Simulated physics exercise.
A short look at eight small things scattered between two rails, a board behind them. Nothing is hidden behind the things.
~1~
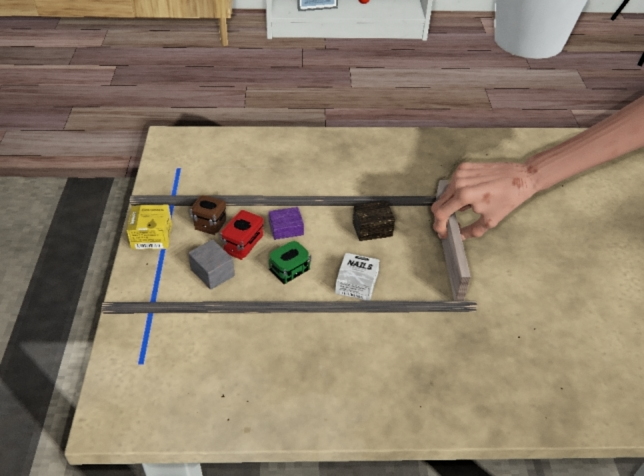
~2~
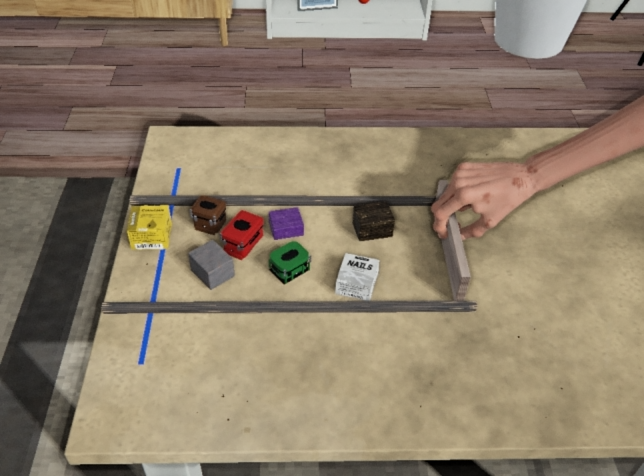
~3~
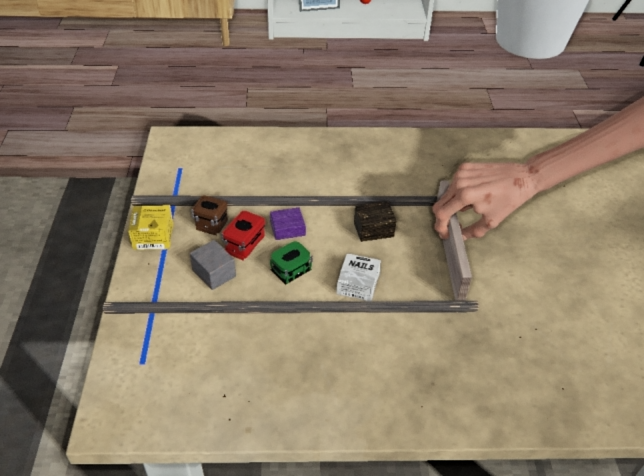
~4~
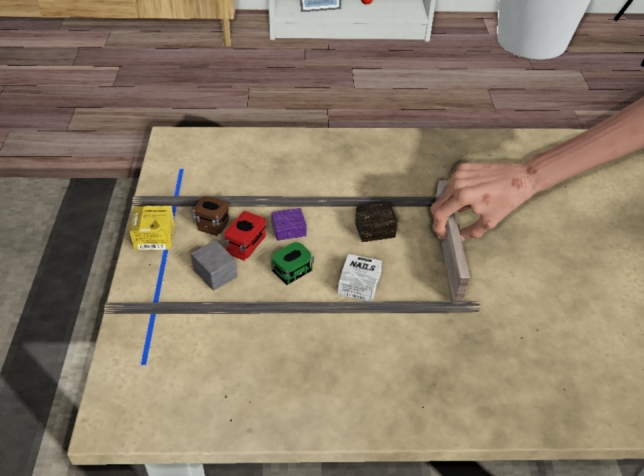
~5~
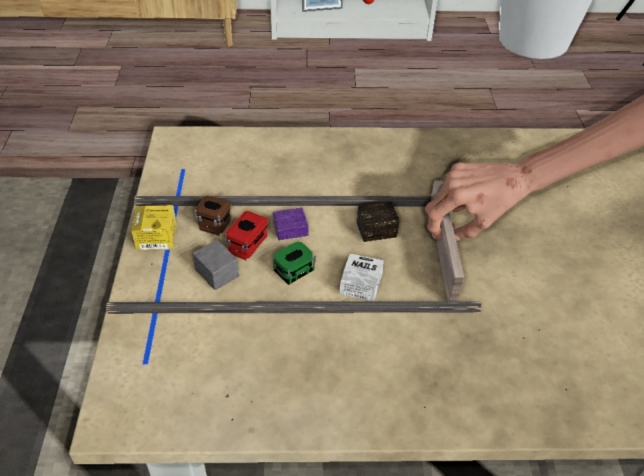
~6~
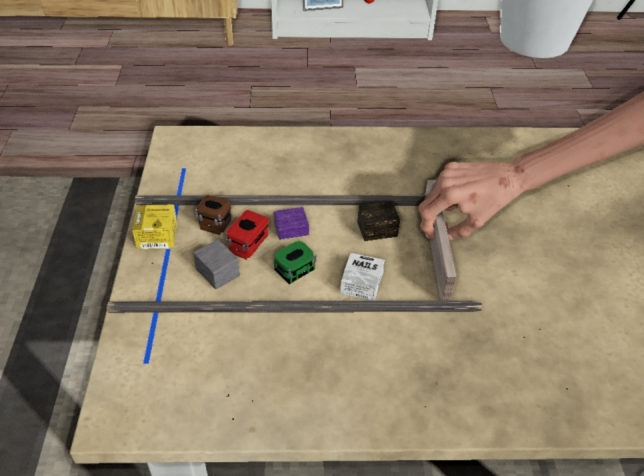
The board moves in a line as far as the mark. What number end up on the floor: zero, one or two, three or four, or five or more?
Here the number that fall off is five or more.
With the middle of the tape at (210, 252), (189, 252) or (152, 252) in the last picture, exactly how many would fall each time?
In that order 1, 2 and 5.
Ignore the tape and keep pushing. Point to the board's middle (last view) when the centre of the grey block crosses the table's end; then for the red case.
About (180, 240), and (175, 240) for the other.
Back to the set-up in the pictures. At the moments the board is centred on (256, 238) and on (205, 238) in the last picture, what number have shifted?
First 8, then 8.
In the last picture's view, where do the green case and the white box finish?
First (149, 251), then (141, 284).
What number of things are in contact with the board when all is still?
It touches 3.
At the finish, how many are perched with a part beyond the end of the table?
The number is 0.
A little later, none off yet; yellow box at rest near (155, 227); brown case at rest near (215, 214); grey block at rest near (217, 264).
Next, none off yet; yellow box moving near (148, 229); brown case shifted about its own width near (176, 209); grey block shifted a little near (195, 267).
When it is over, the number that fall off is five or more; down, purple block, red case, grey block, brown case and yellow box.
